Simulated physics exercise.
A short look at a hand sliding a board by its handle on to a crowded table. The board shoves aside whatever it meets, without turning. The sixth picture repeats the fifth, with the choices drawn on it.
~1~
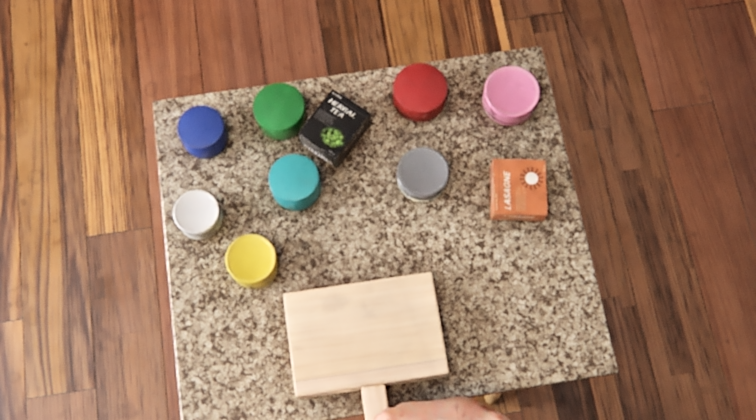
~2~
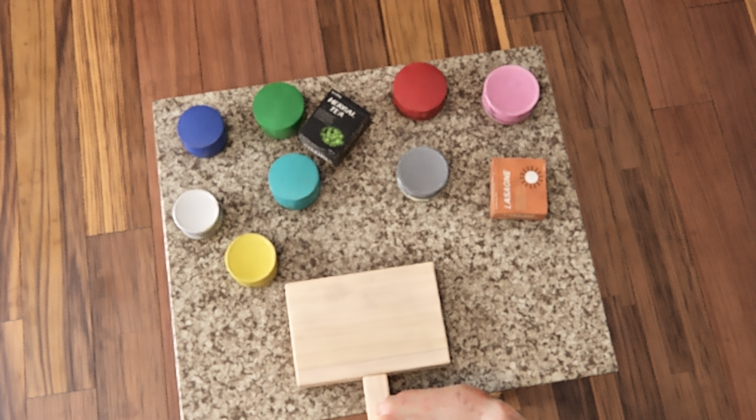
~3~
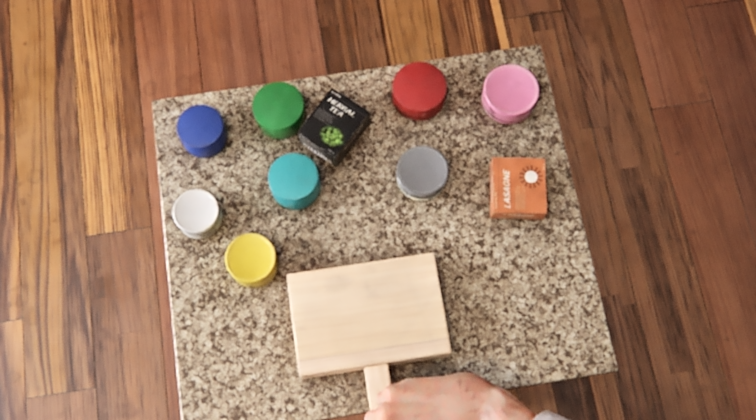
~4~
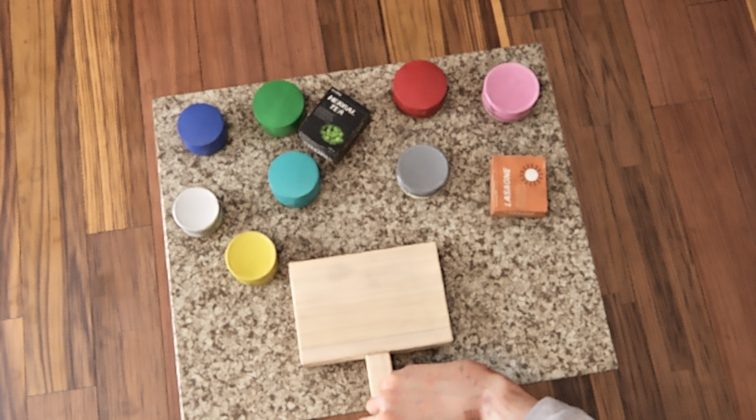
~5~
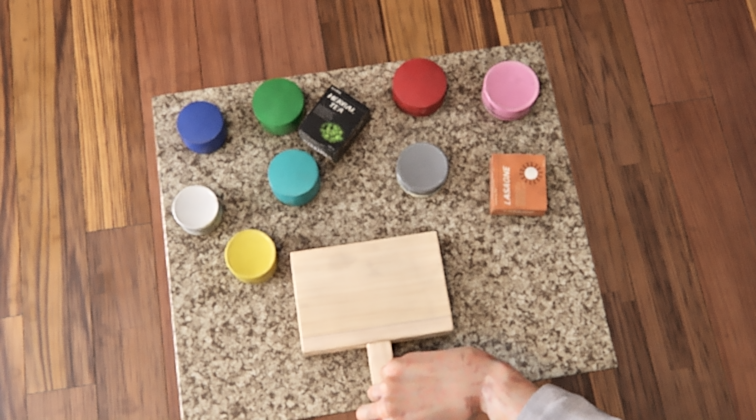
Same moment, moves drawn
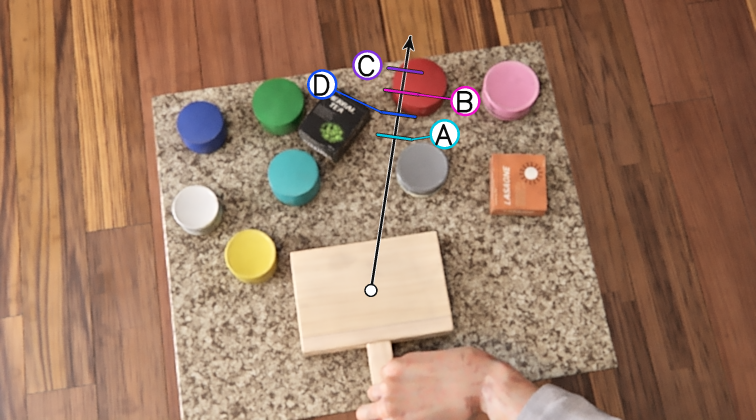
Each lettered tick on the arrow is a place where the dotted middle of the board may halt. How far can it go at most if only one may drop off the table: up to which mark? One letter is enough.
At A, and not beyond.
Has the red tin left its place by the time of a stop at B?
By then, yes.
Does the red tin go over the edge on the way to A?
Yes.
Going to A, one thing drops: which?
It is the red tin.
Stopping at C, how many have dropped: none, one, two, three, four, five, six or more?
By then, three.
On the copy, A at (395, 137); B at (402, 92); C at (405, 71); D at (398, 115); the arrow from (371, 290) to (411, 37); the white dot at (371, 290).
On A. First, board (380, 235); grey tin (421, 158); white jar (198, 211).
Then, board (388, 180); red tin (417, 60); green pot (276, 104).
Finally, board (394, 142); red tin over the edge; black packet (324, 75); one fallen.
By contrast, B drops three; C drops three; D drops three.
